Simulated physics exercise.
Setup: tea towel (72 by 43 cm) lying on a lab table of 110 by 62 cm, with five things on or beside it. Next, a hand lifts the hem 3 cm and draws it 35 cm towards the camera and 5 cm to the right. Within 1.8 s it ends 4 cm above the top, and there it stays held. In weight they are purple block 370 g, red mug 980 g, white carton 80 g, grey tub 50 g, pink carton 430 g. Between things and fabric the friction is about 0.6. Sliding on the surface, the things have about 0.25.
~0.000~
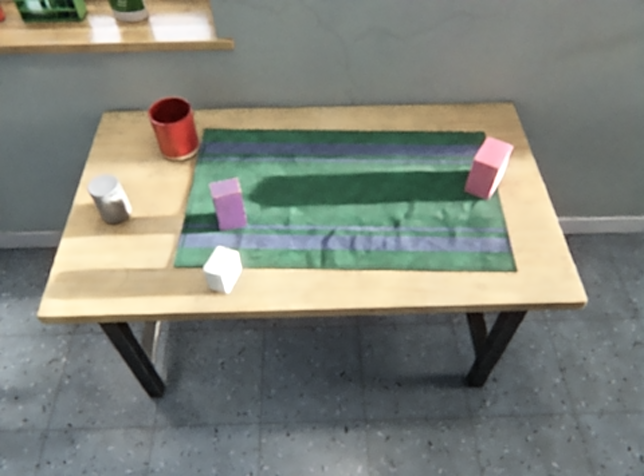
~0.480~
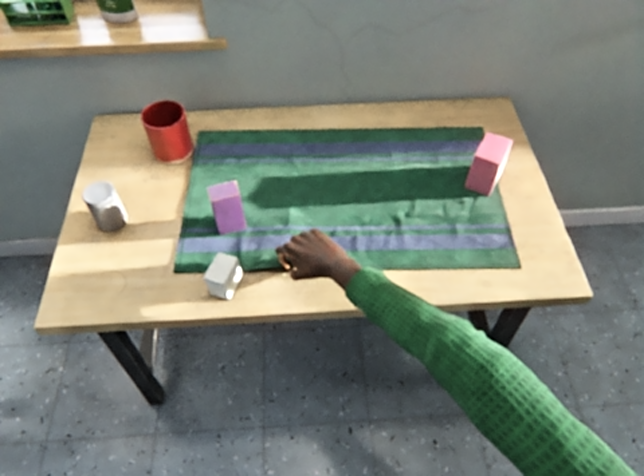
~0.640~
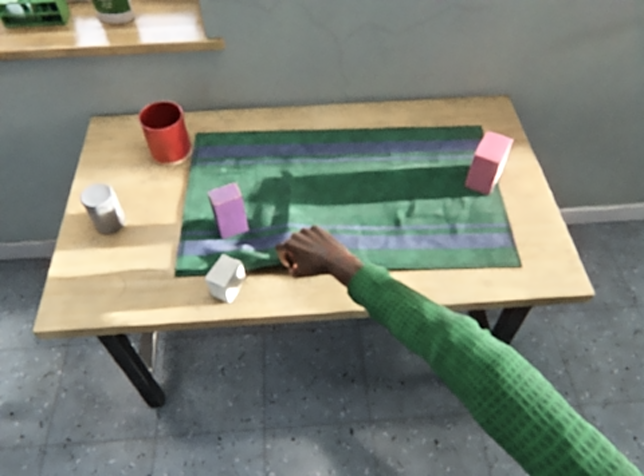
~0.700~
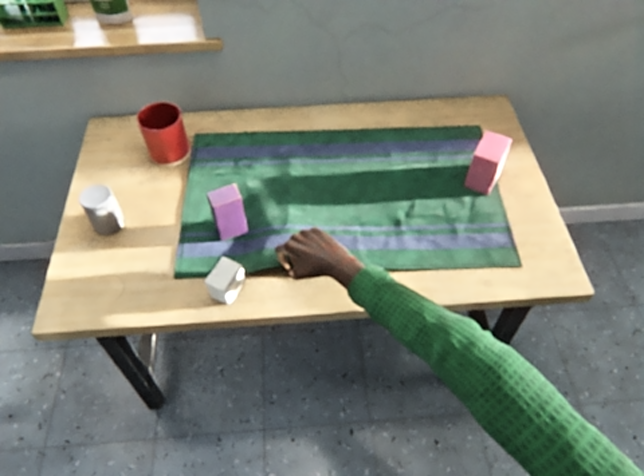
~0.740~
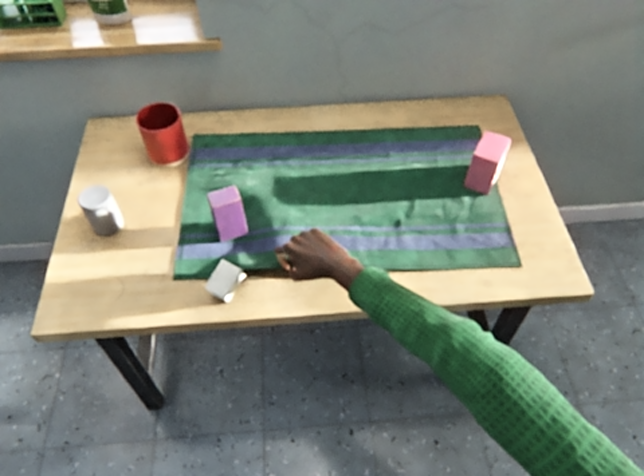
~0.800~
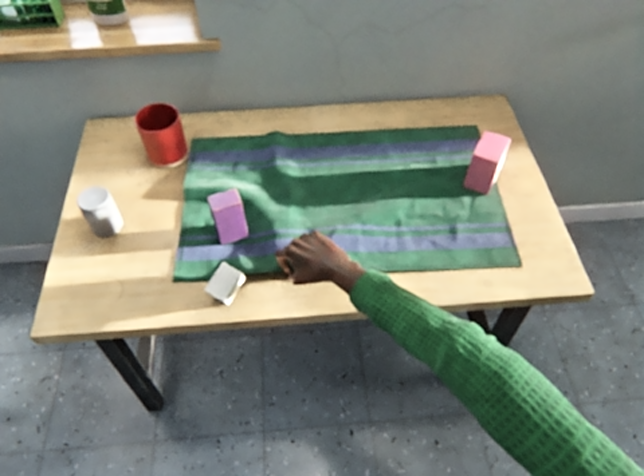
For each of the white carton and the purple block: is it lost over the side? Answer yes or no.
Answers: White carton - yes; purple block - yes.
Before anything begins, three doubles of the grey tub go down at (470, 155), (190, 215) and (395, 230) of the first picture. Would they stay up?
Log, in listed order - kept / lost / lost.
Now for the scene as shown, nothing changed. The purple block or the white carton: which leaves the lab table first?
White.
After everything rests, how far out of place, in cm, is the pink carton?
Pink carton: 20 cm.
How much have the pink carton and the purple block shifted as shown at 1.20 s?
For the pink carton it's around 2 cm, and for the purple block around 10 cm.
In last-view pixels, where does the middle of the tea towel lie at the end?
(326, 313) or thereabouts.
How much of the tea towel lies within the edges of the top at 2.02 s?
Around 60 percent.
After 1.2 s, 100 % of the tea towel is still over the top; purple block 10 cm off its start, white carton 6 cm off its start, pink carton 3 cm off its start.
After 1.6 s, 85 % of the tea towel is still over the top; white carton over the edge, purple block 23 cm off its start, pink carton 10 cm off its start.
After 2.0 s, 60 % of the tea towel is still over the top; purple block over the edge, white carton over the edge, pink carton 17 cm off its start at (451, 193).
After 2.4 s, 50 % of the tea towel is still over the top; purple block over the edge, white carton over the edge, pink carton 20 cm off its start.
After 4.0 s, 50 % of the tea towel is still over the top; purple block over the edge, white carton over the edge, pink carton 20 cm off its start at (447, 203).
